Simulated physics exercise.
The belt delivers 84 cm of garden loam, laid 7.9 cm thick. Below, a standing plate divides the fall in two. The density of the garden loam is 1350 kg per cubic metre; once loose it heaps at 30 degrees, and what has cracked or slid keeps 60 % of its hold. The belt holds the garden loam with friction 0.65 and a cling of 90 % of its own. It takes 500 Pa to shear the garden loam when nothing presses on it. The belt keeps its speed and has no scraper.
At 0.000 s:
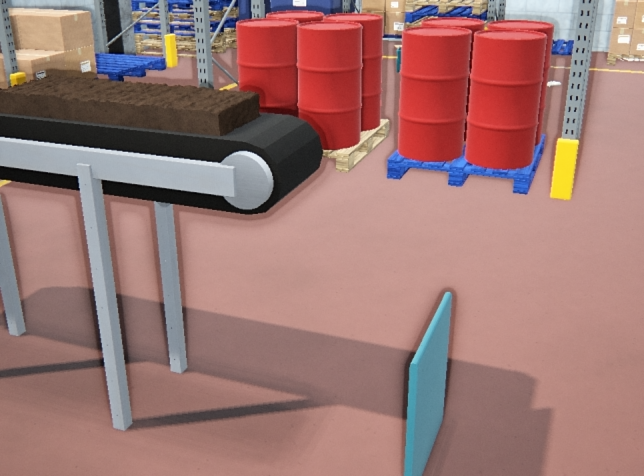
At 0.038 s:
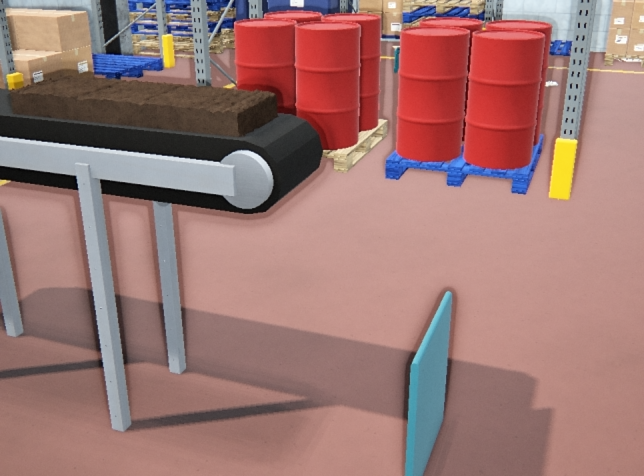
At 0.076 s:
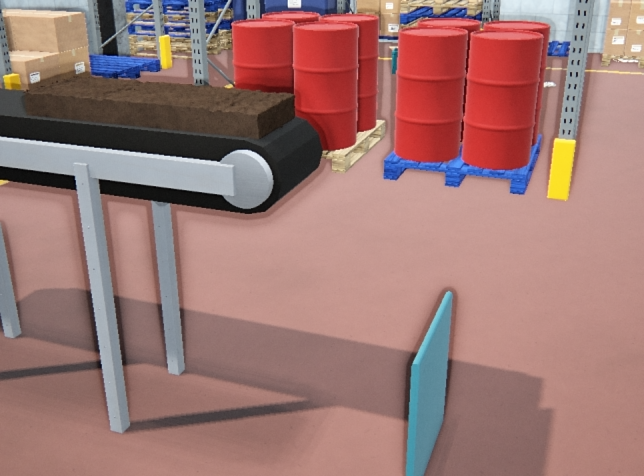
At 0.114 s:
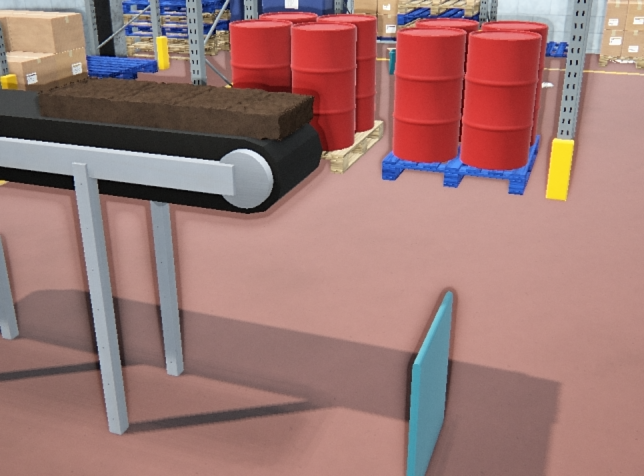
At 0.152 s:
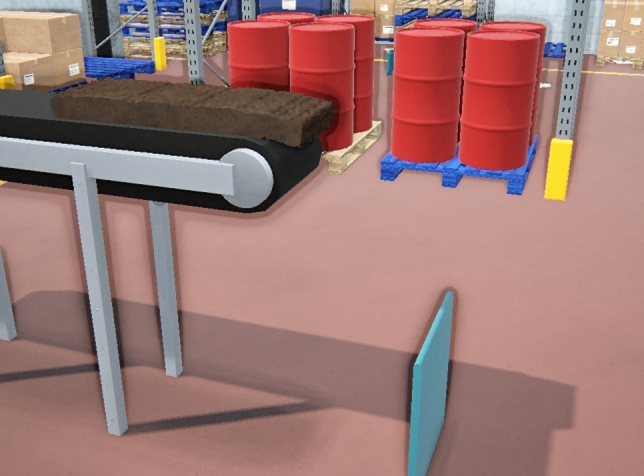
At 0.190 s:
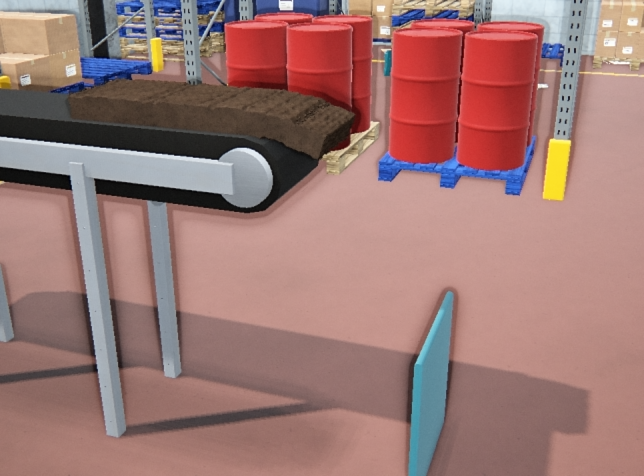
Dark brown soil slab riding a black conveyor belt rightward, its front edge extending past the end roller and beginning to crack.
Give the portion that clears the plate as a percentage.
Close to 100 per cent.
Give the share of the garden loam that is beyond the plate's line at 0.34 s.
Near 0 %.
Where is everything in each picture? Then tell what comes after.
Leading edge of the garden loam at (219, 116), in the first picture.
Leading edge of the garden loam at (238, 117), in the second picture.
Leading edge of the garden loam at (258, 136), 4 % of it past the top of the roller, in one piece, in the third picture.
Leading edge of the garden loam at (279, 123), 11 % of it past the top of the roller, in one piece, in the fourth picture.
Leading edge of the garden loam at (302, 130), 19 % of it past the top of the roller, in one piece, in the fifth picture.
Leading edge of the garden loam at (324, 142), 27 % of it past the top of the roller, cracking, in the sixth picture.
After 0.34 s, 0 % is beyond the plate's line.
After 0.52 s, 29 % is beyond the plate's line.
After 0.69 s, 63 % is beyond the plate's line.
After 0.87 s, 100 % is beyond the plate's line.
After 1.99 s, at the end, 100 % is beyond the plate's line.
